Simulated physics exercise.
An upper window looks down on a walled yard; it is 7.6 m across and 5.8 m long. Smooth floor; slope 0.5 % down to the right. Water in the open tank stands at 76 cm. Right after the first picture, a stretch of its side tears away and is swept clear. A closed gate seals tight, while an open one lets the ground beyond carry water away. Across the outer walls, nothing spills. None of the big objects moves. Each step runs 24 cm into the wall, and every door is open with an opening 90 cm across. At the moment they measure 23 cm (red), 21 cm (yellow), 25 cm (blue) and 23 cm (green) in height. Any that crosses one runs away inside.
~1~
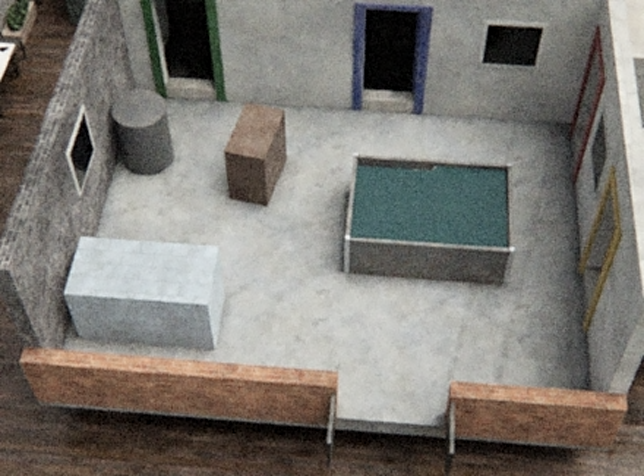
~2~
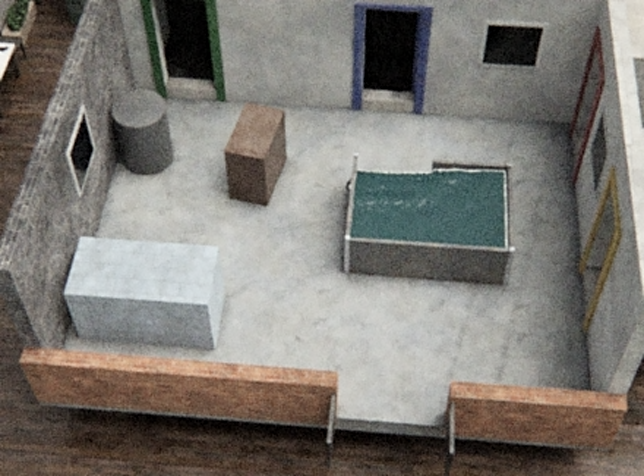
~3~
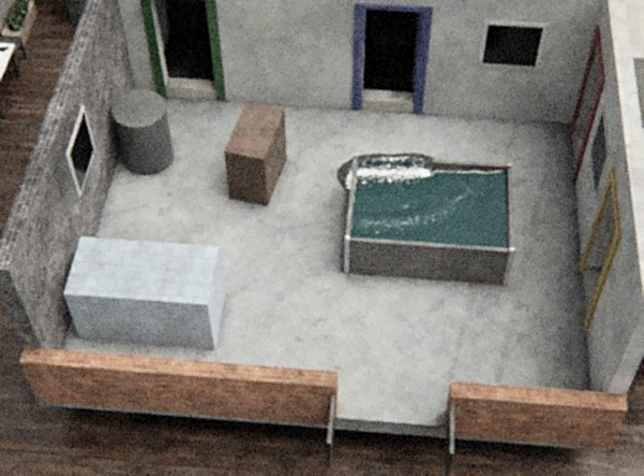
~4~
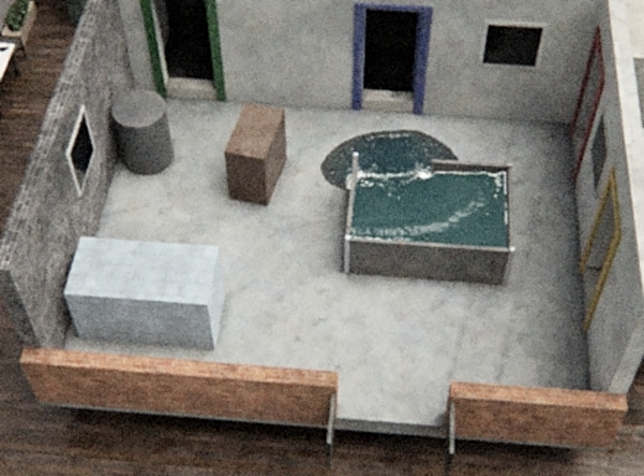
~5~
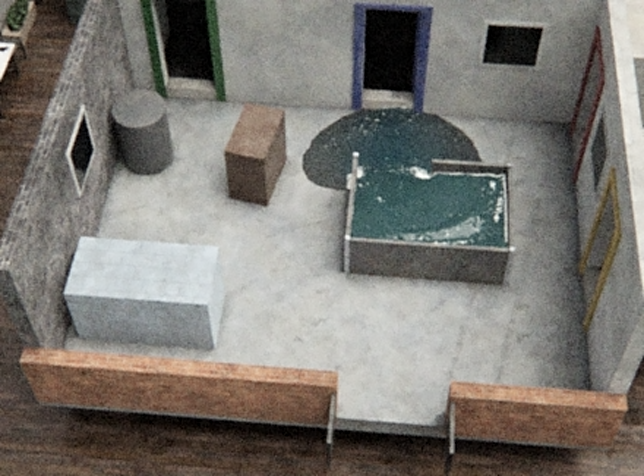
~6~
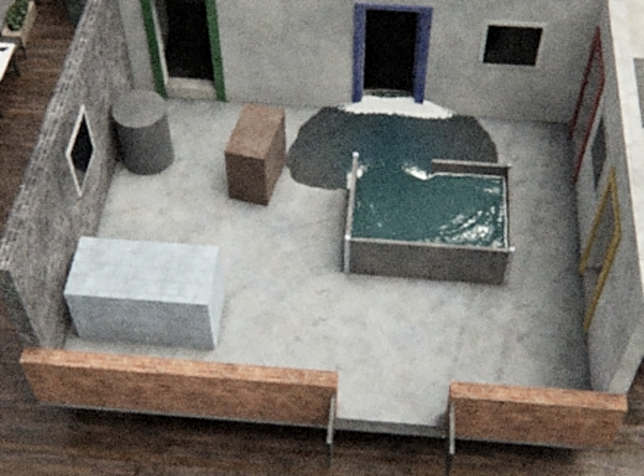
Water bursts through the far side of an open tank and spreads across the grey floor.
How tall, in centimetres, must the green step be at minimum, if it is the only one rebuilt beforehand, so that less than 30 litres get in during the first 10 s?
It needs to be at least 17 cm tall.
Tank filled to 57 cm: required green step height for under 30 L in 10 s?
A step of about 12.0 cm does it.
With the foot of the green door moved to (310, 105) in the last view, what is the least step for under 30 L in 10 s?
About 20 cm.
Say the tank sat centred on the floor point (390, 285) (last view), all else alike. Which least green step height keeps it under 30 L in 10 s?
Some 14.0 cm.
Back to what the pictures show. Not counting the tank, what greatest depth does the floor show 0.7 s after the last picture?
Around 46 centimetres.
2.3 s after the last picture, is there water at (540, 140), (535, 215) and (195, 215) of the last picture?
So the three spots come out swamped, swamped, spared, in that order.
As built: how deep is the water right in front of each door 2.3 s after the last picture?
At the red door the depth is 23 cm, at yellow 2 cm, at blue 29 cm and at green 8 cm.
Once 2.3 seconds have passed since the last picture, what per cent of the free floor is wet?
Wet: Close to 40 %.
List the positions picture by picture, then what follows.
The first frame shows the open tank at (431, 204) is whole and still, 76 cm deep; the green door at (186, 55) is dry.
In the second frame, the gap is on the far side, the front 0.3 m out at a hidden place; the back of the open tank holds 76 cm.
In the third frame, the front is at (407, 156), 0.9 m from the gap on the far side; 1.1 m2 of floor is wet, 76 cm left at the back.
In the fourth frame, water pours out on the far side and has run 1.4 m, to (405, 133); about 9 cm deep outside, 72 cm at the back.
In the fifth frame, the front is at (372, 111), 1.9 m from the gap on the far side; 4.1 m2 of floor is wet, 64 cm left at the back.
In the sixth frame, the gap is on the far side, the front 2.1 m out at (387, 94); the back of the open tank holds 66 cm; the green door at (186, 55), 4.1 m from the gap, is still 2.2 m from the nearest water.
Then, 0.7 s after the last picture water covers 20 % of the floor, deepest (46 cm) near (372, 111); it has not reached the green door.
Then, 2.3 s after the last picture water covers 40 % of the floor, deepest (42 cm) near (123, 147); 8 cm at the green door, 0 litres in over its 23 cm step.
Then, 9.3 s after the last picture water covers 100 % of the floor, deepest (12 cm) near (592, 423); 8 cm at the green door, 7 litres in over its 23 cm step.
At the green door as built, the water peaked near 27 cm, 3.5 s after the last picture.
Run again over the same 10 s with other heights there, 43 litres in over 15.5 cm, 12 litres over 21 cm. The limit of 30 litres is kept from about 17 cm up.
